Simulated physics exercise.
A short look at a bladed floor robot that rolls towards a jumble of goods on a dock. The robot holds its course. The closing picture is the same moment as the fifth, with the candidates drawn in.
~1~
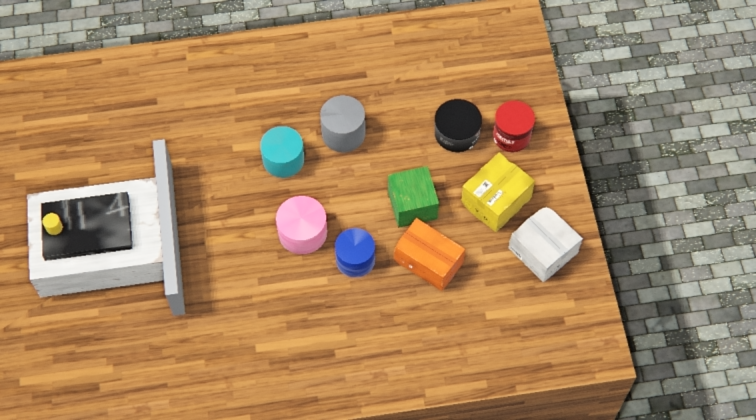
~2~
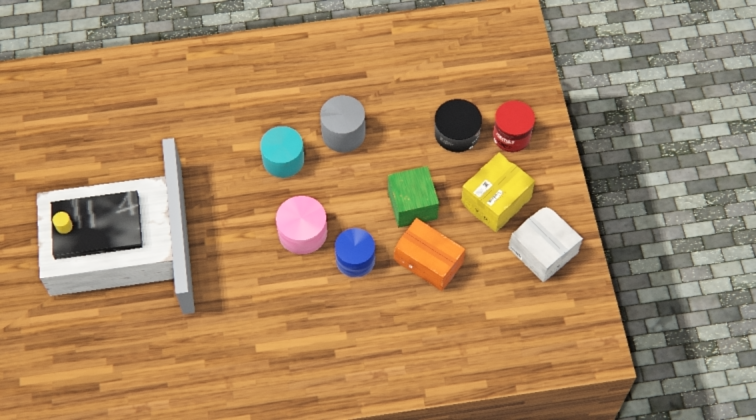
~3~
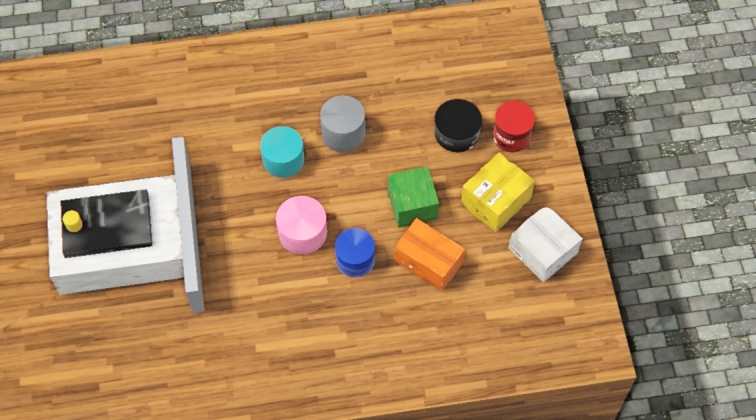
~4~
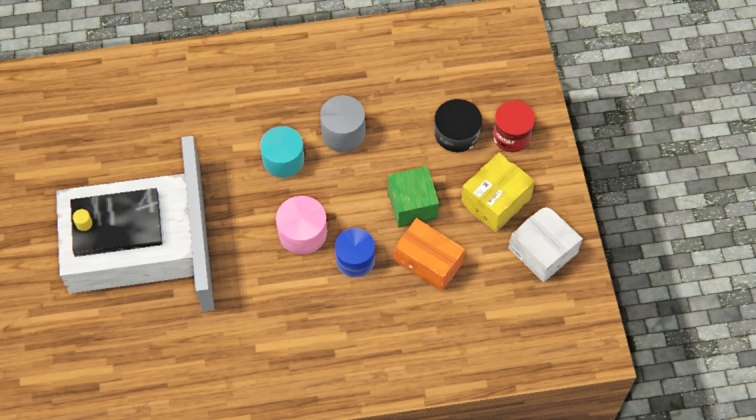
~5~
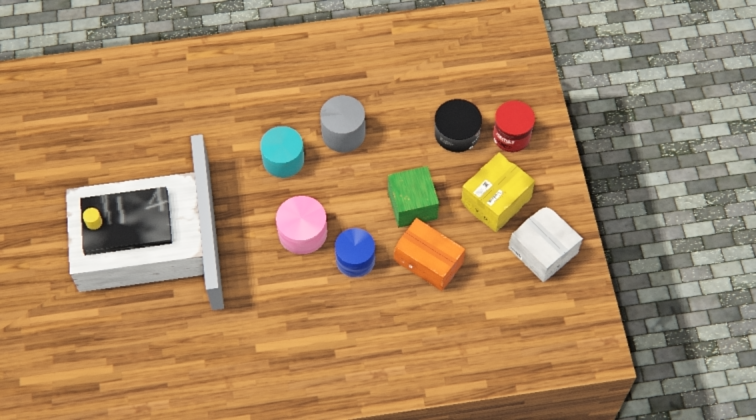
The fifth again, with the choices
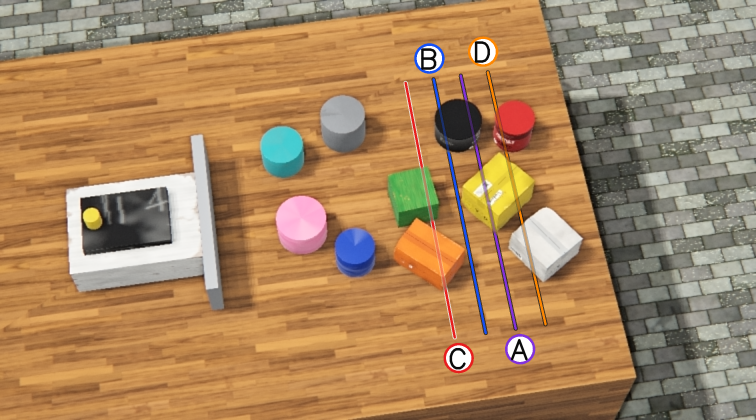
White bladed robot creeping slowly right across a wooden dock, with colourful canisters, pails and boxes sitting still before it.
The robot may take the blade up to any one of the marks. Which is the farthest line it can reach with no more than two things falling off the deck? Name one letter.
At D, and not beyond.
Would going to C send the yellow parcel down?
No.
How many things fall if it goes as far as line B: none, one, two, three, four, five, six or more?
In all, none.
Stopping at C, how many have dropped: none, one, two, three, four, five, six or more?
In all, none.
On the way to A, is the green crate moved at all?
Yes.
On the marked copy, A at (487, 196); B at (458, 199); C at (429, 203); D at (515, 192).
Following D. Soon after the start, robot (247, 204); grey canister (362, 115); blue canister (359, 256).
Later, robot (360, 188); white box (558, 245); red pail (523, 127).
In the end, robot (445, 177); yellow parcel over the edge; white box over the edge; two fallen.
As for the rest, A is within the limit but short; B is within the limit but short; C is within the limit but short.
